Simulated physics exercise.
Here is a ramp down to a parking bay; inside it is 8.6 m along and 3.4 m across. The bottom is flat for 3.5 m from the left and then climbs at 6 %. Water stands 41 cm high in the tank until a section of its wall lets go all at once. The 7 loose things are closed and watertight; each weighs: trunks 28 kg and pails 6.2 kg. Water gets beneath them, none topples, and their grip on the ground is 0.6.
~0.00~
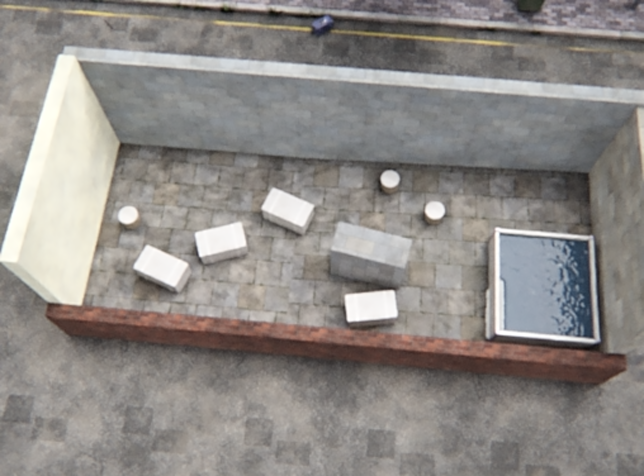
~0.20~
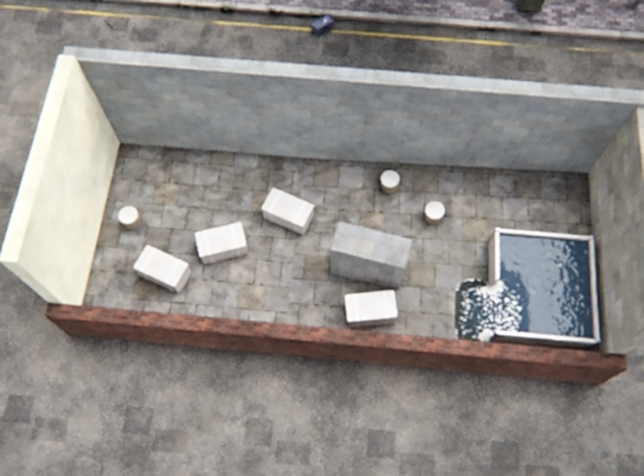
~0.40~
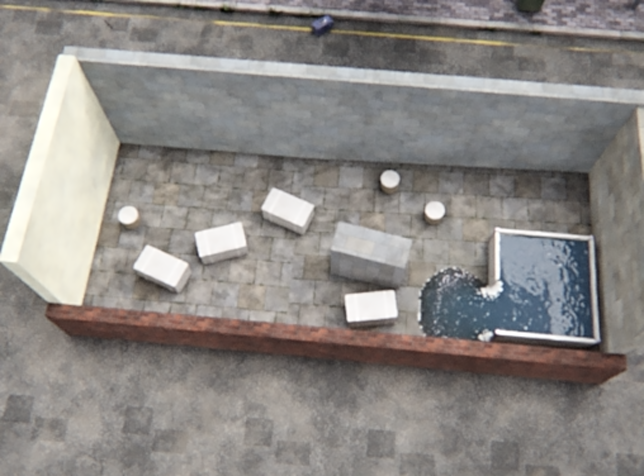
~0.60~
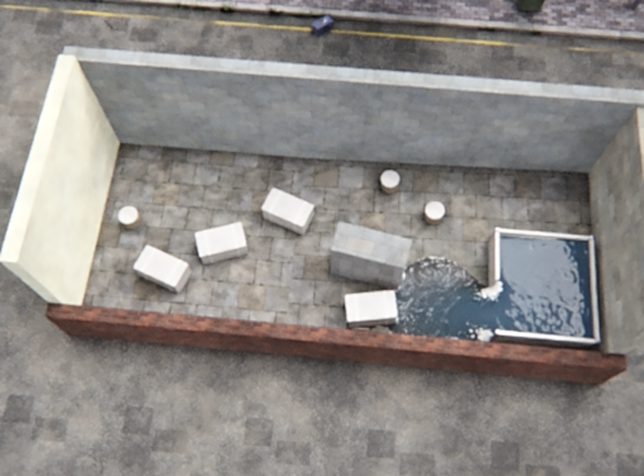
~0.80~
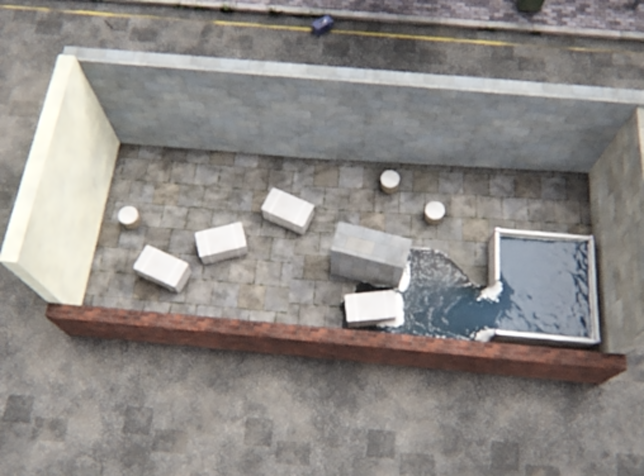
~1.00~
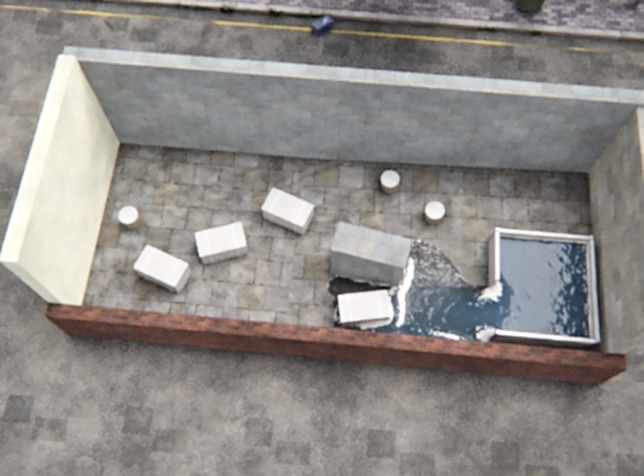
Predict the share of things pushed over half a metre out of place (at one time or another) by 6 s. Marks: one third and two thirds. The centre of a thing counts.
That comes to from one to two thirds.
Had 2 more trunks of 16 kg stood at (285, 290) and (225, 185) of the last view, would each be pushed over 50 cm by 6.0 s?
In that order: Over, less.
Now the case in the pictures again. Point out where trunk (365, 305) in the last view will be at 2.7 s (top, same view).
Near (219, 256).
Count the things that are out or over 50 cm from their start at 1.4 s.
1 of them.
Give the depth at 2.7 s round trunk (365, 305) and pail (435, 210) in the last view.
About 12 and 2 cm.
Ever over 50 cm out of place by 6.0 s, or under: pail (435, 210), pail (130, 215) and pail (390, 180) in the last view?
In that order: Less, over, short of it.
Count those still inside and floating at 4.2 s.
At that moment 1.
After 1.4 s 1 of 7 are over 50 cm from their spots; 0 afloat.
After 2.7 s 1 of 7 are over 50 cm from their spots; 1 afloat.
After 4.2 s 3 of 7 are over 50 cm from their spots; 1 afloat.
After 6.0 s 4 of 7 are over 50 cm from their spots, and 4 have been at some point; 1 afloat.
